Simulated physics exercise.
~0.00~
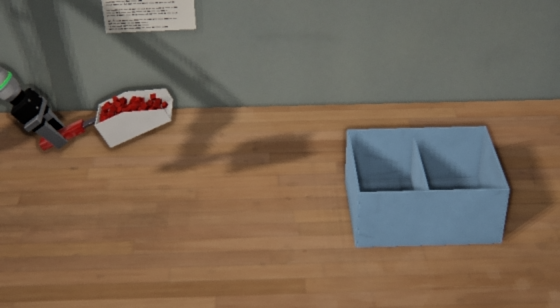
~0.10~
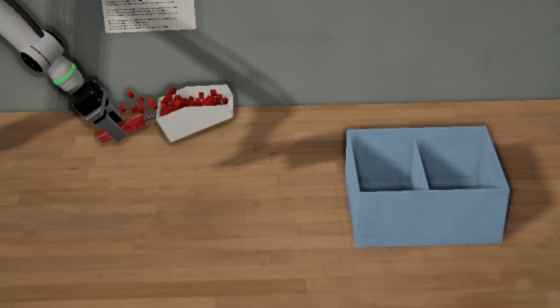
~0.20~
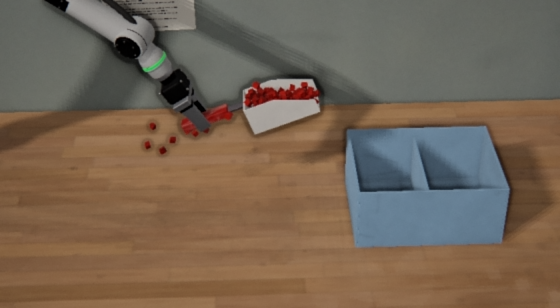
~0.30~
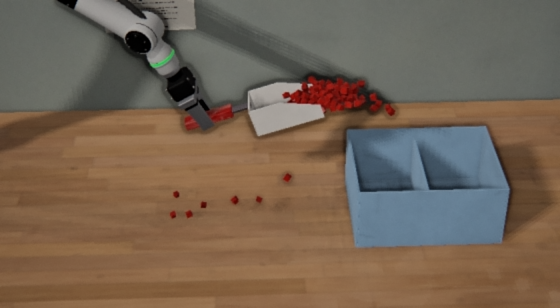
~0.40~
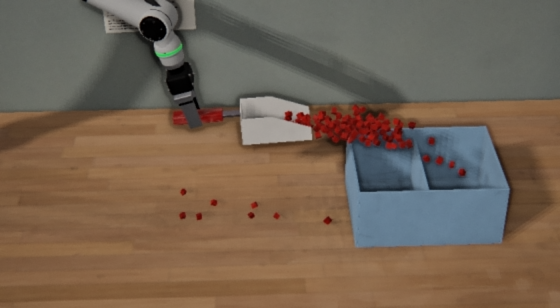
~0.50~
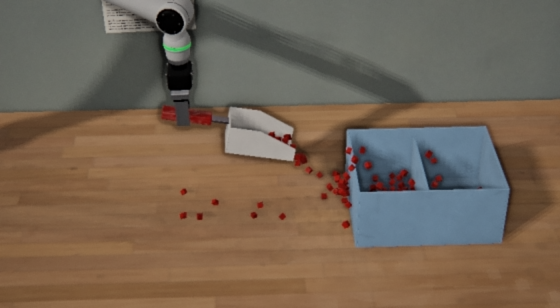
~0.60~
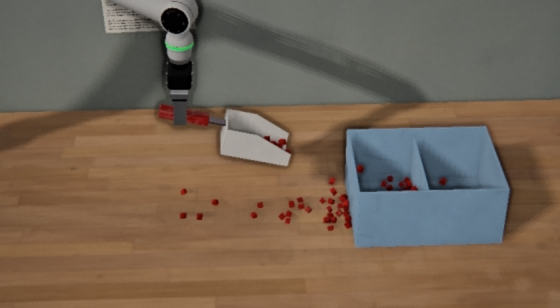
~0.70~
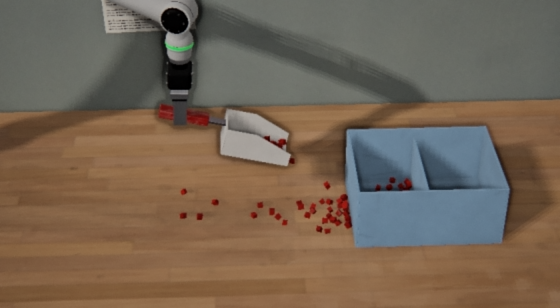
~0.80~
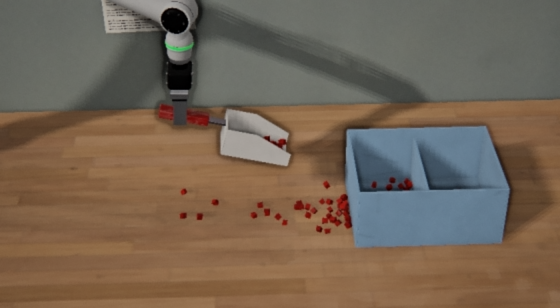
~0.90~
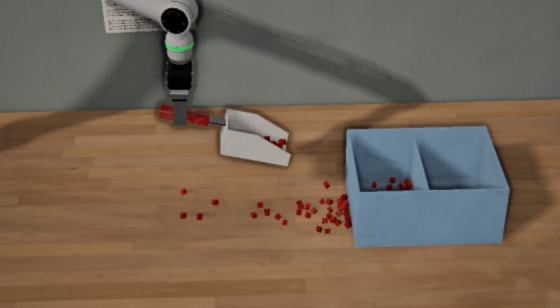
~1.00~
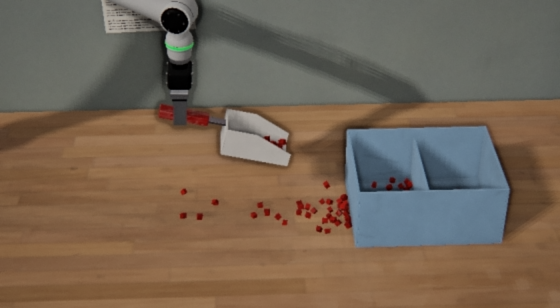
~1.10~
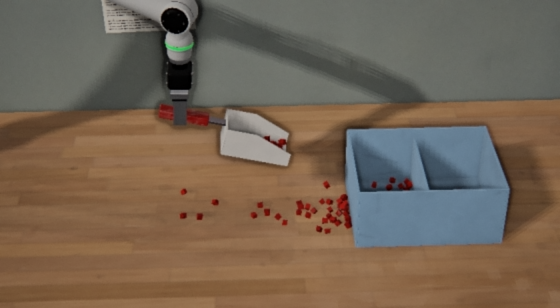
A robot arm carries a white scoop of small red cubes rightward, spilling a few, then tips it toward a divided blue bin. Cubes fly out, some landing inside and others scattering on the wooden table, before the arm holds still with a few left in the scoop.
